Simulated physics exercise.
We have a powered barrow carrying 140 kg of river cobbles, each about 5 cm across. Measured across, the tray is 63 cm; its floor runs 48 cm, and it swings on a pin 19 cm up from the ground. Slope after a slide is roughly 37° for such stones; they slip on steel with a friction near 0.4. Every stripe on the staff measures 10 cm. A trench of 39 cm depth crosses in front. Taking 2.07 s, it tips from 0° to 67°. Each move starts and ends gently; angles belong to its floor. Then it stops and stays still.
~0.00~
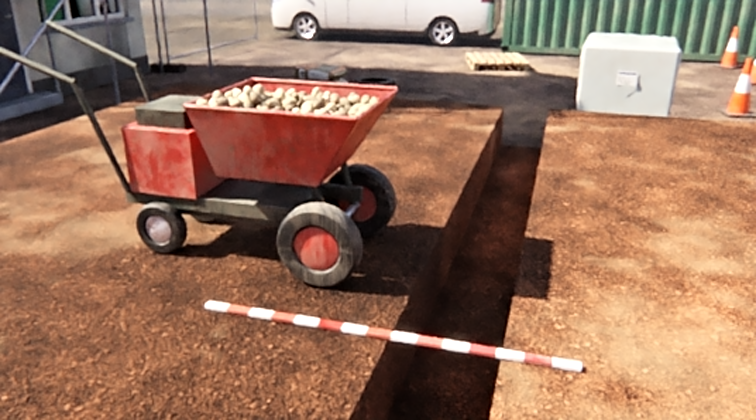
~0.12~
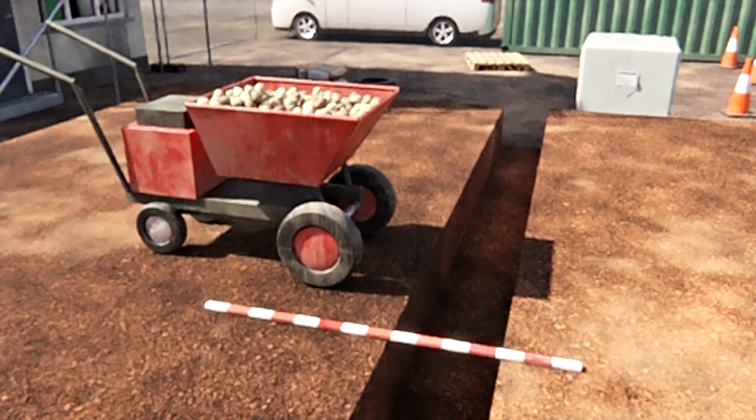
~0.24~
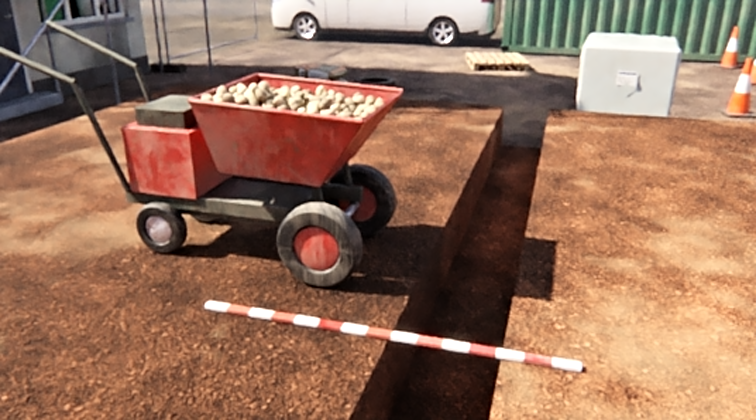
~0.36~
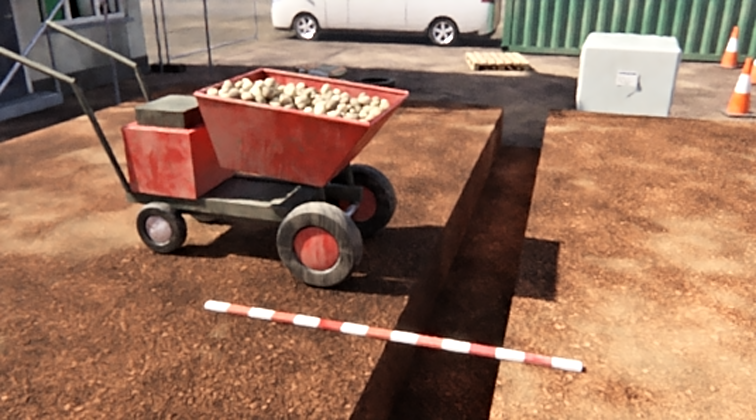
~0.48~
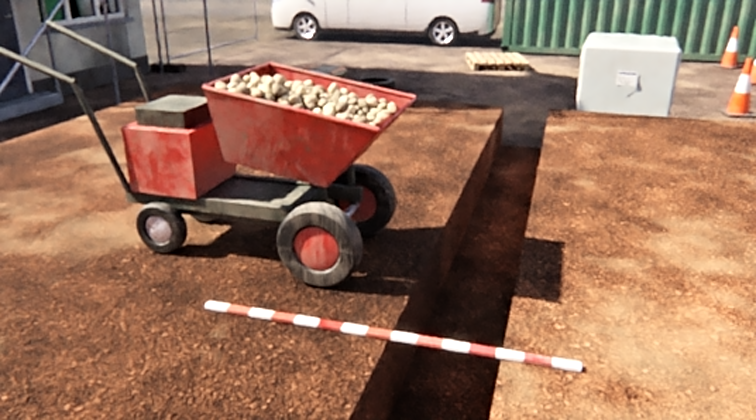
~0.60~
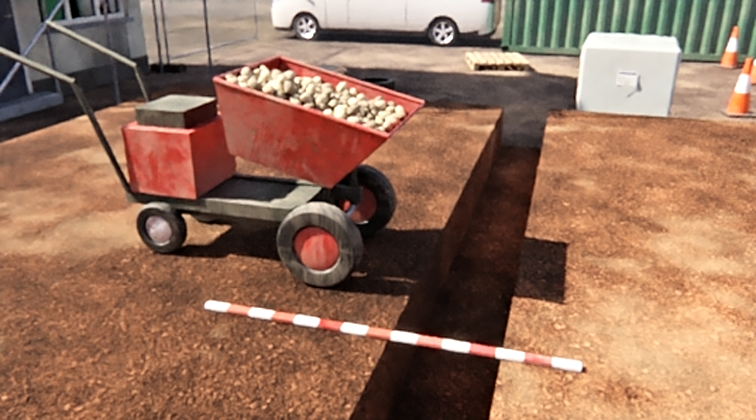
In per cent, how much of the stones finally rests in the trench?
Roughly 68 per cent of them.
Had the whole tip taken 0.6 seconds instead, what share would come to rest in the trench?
With that timing, about 45 per cent.
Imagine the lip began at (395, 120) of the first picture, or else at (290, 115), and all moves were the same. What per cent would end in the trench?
It'd be around 35 per cent and after that around 85 per cent.
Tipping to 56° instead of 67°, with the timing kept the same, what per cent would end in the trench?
Then roughly 30 percent.
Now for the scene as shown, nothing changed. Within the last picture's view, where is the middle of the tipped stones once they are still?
Their centre sits close to (485, 334).
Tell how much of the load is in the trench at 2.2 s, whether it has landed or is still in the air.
I'd put it near 25 per cent.
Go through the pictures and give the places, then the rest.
Lip at (356, 119), floor tilted 0°, highest stones at (277, 98), in the first picture.
The tray is at 1°, its lip at (358, 120); the top of the load is at (278, 97); the stones move at 0.1 m/s on average, in the second picture.
The tray is at 2°, its lip at (363, 122); the top of the load is at (272, 94); the stones move at 0.2 m/s on average, in the third picture.
Lip at (370, 125), floor tilted 5°, highest stones at (265, 89); the stones move at 0.3 m/s on average, in the fourth picture.
Lip at (378, 130), floor tilted 9°, highest stones at (269, 84); the stones move at 0.3 m/s on average, in the fifth picture.
The tray is at 14°, its lip at (389, 137); the top of the load is at (279, 78); the stones move at 0.4 m/s on average, in the sixth picture.
After 1.5 s the floor is at 56°; 99 % in the tray, 1 % in the trench; the foremost stones are at (466, 209).
After 2.2 s the floor is at 67°; 68 % in the tray, 23 % in the trench, 9 % past the trench; the foremost stones are at (604, 300).
After 2.5 s the floor is at 67°; 48 % in the tray, 36 % in the trench, 16 % past the trench; the foremost stones are at (665, 317).
After 4.5 s the floor is at 67°; 15 % in the tray, 68 % in the trench, 16 % past the trench; the foremost stones are at (706, 329).
